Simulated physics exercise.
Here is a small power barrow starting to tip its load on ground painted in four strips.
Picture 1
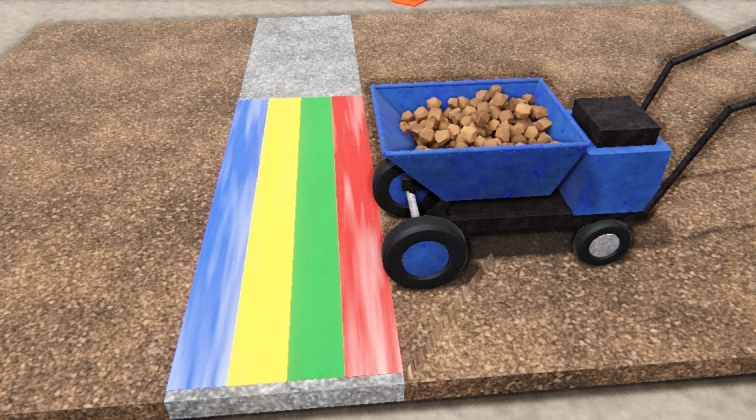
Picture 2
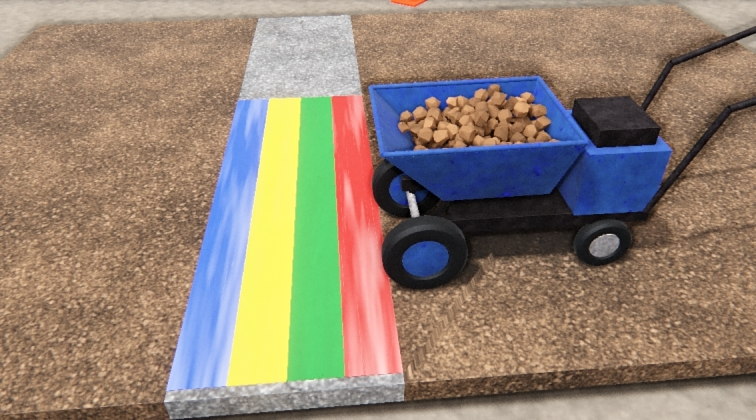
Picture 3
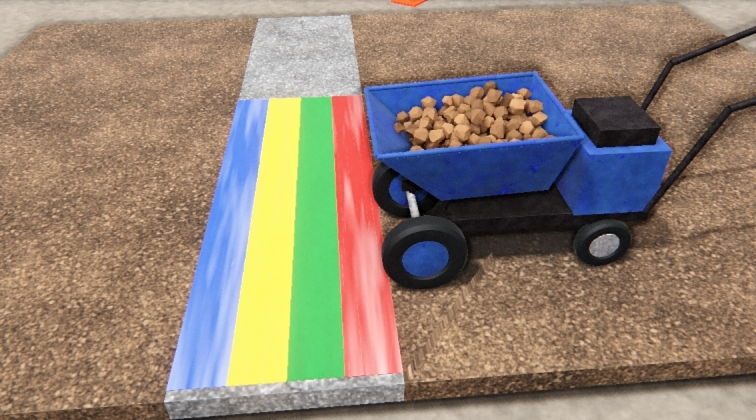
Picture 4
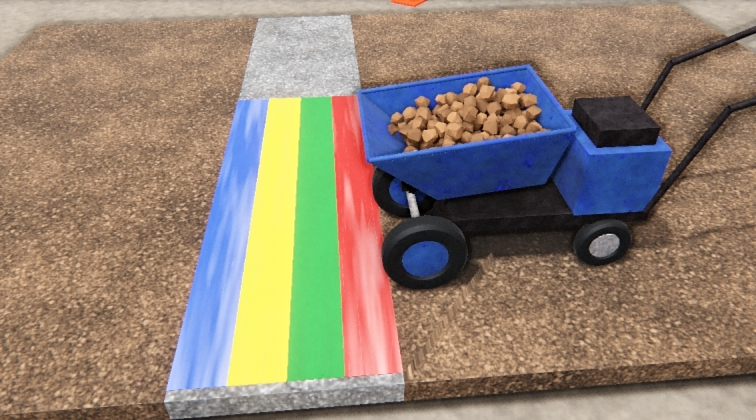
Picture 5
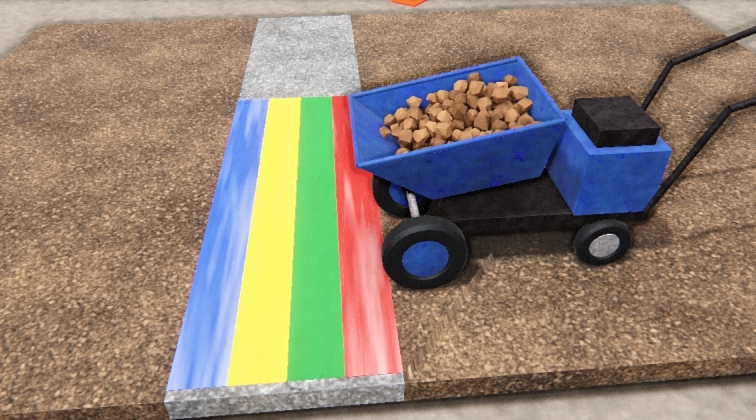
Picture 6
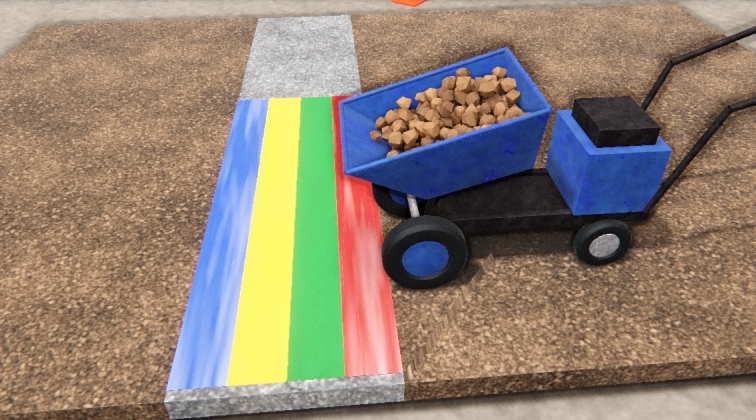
At first, a blue power barrow with black handles sits with its skip level, heaped with brown clods, beside ground painted in blue, yellow, green and red strips. The skip then tilts slowly to the left, its rear rising and its front lip lowering over the red strip, while the wheels stay still.
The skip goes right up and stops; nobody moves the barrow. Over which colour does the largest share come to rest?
The yellow one gets the largest share.
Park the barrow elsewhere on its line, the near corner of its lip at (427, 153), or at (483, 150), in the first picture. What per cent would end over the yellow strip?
Near 30 % and 10 %.
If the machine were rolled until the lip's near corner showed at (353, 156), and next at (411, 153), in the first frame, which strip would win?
The first try: The strip in blue. The second: The strip in yellow.
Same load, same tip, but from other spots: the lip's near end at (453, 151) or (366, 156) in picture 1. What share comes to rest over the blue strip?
About 10 and 30 per cent.
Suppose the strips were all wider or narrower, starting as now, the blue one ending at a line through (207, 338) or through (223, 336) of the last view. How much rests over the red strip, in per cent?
Near 0 % and 0 %.
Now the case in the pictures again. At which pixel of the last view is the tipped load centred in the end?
Near (250, 251).
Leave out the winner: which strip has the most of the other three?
It is blue.
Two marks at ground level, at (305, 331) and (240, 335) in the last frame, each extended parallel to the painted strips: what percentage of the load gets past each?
In turn 80 and 40 in a hundred.
Just after the last frame, skip tipped steeply; every one in the skip.
A moment on, skip tipped right over; roughly two thirds in the skip; just a few over the green strip; roughly a quarter over the yellow strip; about a tenth over the blue strip.
Further on, skip tipped right over; roughly a quarter in the skip; about a tenth over the green strip; roughly a third over the yellow strip; roughly a quarter over the blue strip; about a tenth off the paint.
When it is over, skip tipped right over; roughly a quarter in the skip; not one over the red strip; about a tenth over the green strip; roughly a third over the yellow strip; roughly a quarter over the blue strip; about a tenth off the paint.
